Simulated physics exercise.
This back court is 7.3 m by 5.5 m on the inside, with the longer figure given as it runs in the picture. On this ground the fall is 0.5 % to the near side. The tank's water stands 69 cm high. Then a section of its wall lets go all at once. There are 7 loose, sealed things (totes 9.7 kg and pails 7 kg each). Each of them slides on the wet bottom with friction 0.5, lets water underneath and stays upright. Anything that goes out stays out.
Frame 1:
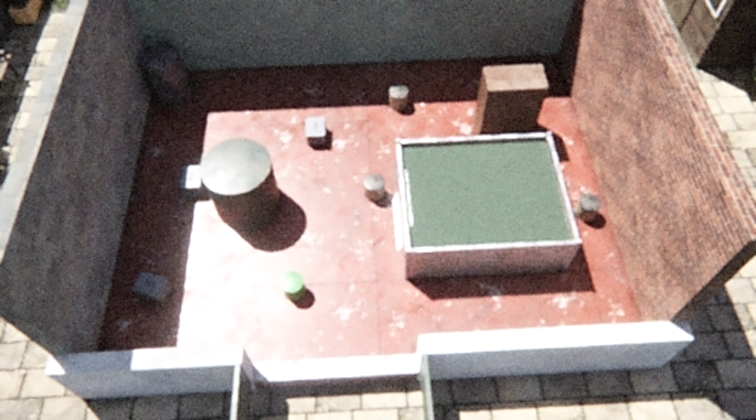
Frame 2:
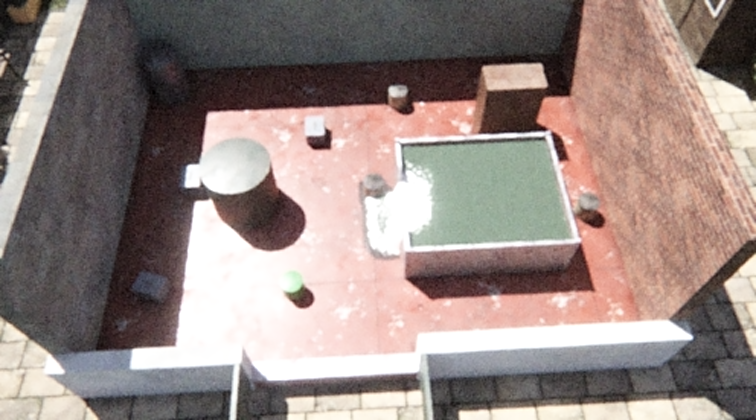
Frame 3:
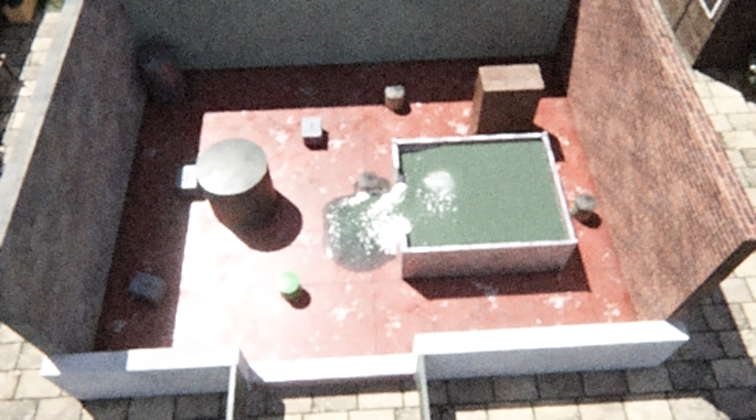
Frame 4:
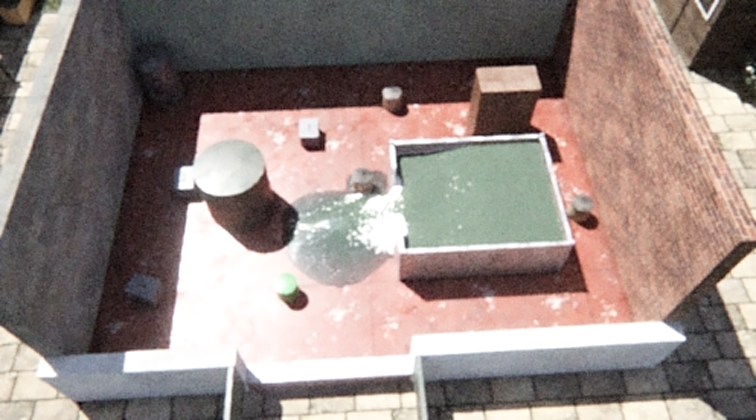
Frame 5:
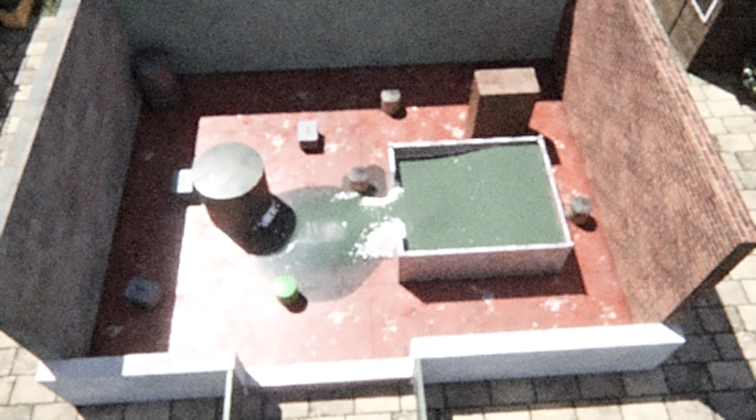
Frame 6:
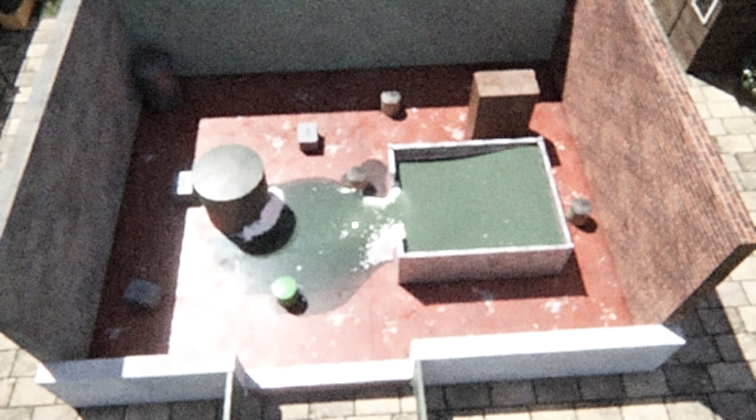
Green water pours from the left side of a tank and spreads across the red floor.
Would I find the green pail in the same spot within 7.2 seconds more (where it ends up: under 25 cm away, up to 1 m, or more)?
By then the green pail is well away.
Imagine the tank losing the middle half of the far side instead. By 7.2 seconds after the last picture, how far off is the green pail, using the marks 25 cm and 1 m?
Note: Green pail unmoved.
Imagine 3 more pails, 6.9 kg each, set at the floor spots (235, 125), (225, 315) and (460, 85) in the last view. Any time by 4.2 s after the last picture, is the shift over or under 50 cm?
First outside the limit, then outside the limit, then inside the limit.
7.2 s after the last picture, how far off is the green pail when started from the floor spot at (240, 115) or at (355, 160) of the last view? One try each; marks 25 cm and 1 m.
One after the other: It slips a moderate way, and then it stays more or less still.
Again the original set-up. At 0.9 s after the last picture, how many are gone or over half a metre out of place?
Result: 2.
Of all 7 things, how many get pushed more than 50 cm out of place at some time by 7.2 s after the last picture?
The number is 3.
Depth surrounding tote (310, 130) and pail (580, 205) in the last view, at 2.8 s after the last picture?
I'd estimate 3 cm for the first and 0 cm for the second.
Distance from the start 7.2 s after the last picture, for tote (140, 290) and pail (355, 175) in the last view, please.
In that order: 300 cm, 40 cm.
Then, 0.9 s after the last picture the green pail is near (224, 341), 1.0 m from its start, aground; 0 of 7 are out; 0 afloat.
Then, 2.8 s after the last picture the green pail is near (117, 319), 2.1 m from its start, afloat; 0 of 7 are out; 2 afloat.
Then, 4.8 s after the last picture the green pail is near (145, 214), 2.4 m from its start, afloat; 0 of 7 are out; 3 afloat.
Then, 7.2 s after the last picture the green pail is near (191, 144), 3.0 m from its start, afloat; 0 of 7 are out; 3 afloat.
